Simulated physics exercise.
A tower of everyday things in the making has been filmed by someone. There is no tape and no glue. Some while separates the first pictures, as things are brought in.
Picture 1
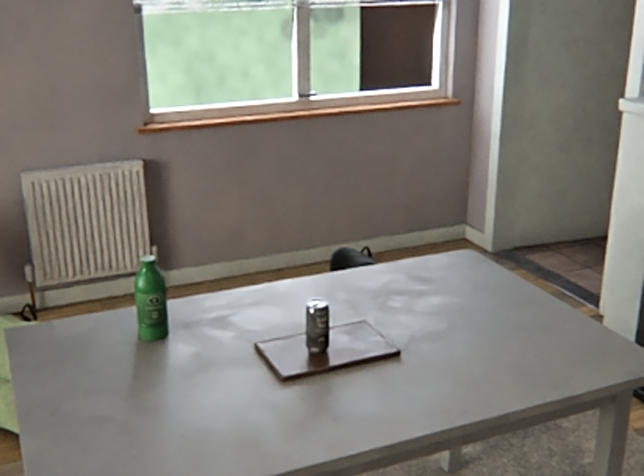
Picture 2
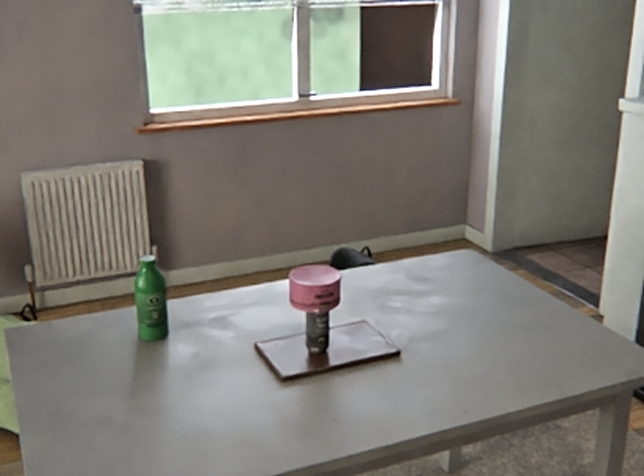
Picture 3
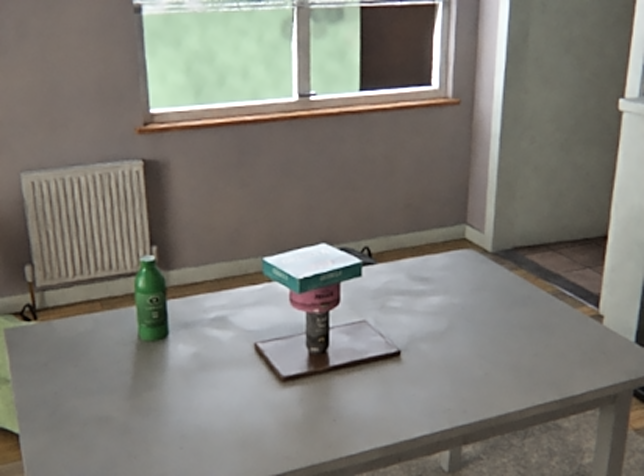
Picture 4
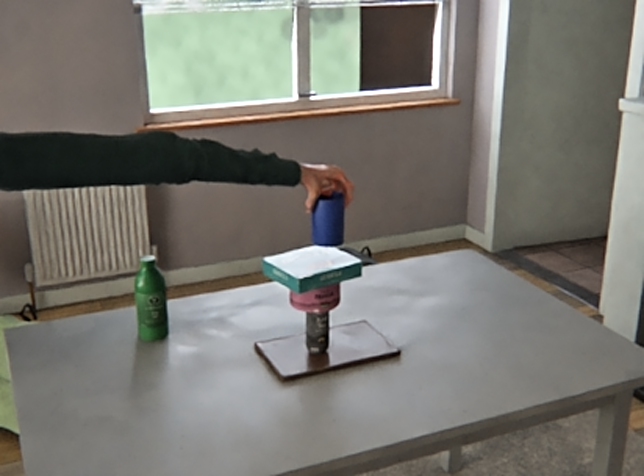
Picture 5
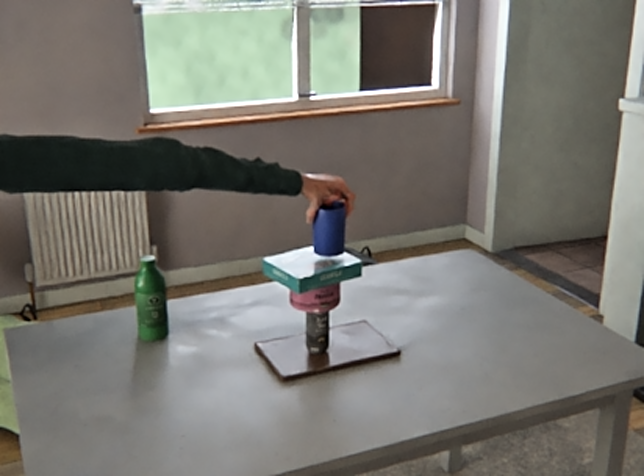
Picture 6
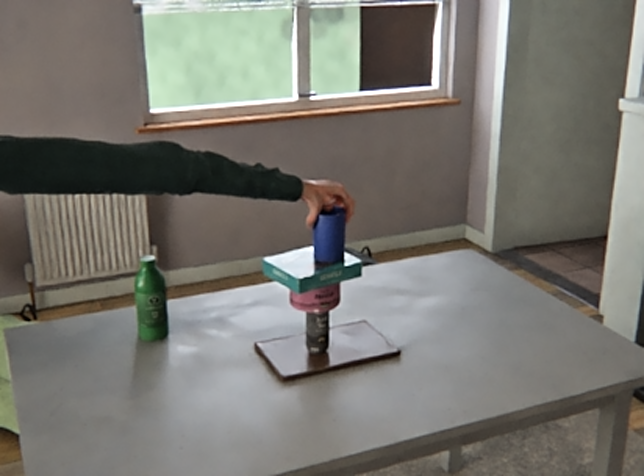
A hand lowers a blue cup onto a box stacked above a pink container and can.
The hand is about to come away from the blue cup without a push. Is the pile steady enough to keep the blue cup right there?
Yes: Nothing comes down.
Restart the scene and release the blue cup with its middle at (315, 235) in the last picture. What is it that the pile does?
Stands firm.
Then, 0.20 s after the last picture, nothing has stirred.
Then, 0.30 s after the last picture, blue cup resting near (329, 234).
At rest, all 6 in place. Seen from the same camera at the end, blue cup near (329, 234). The pile keeps its balance.
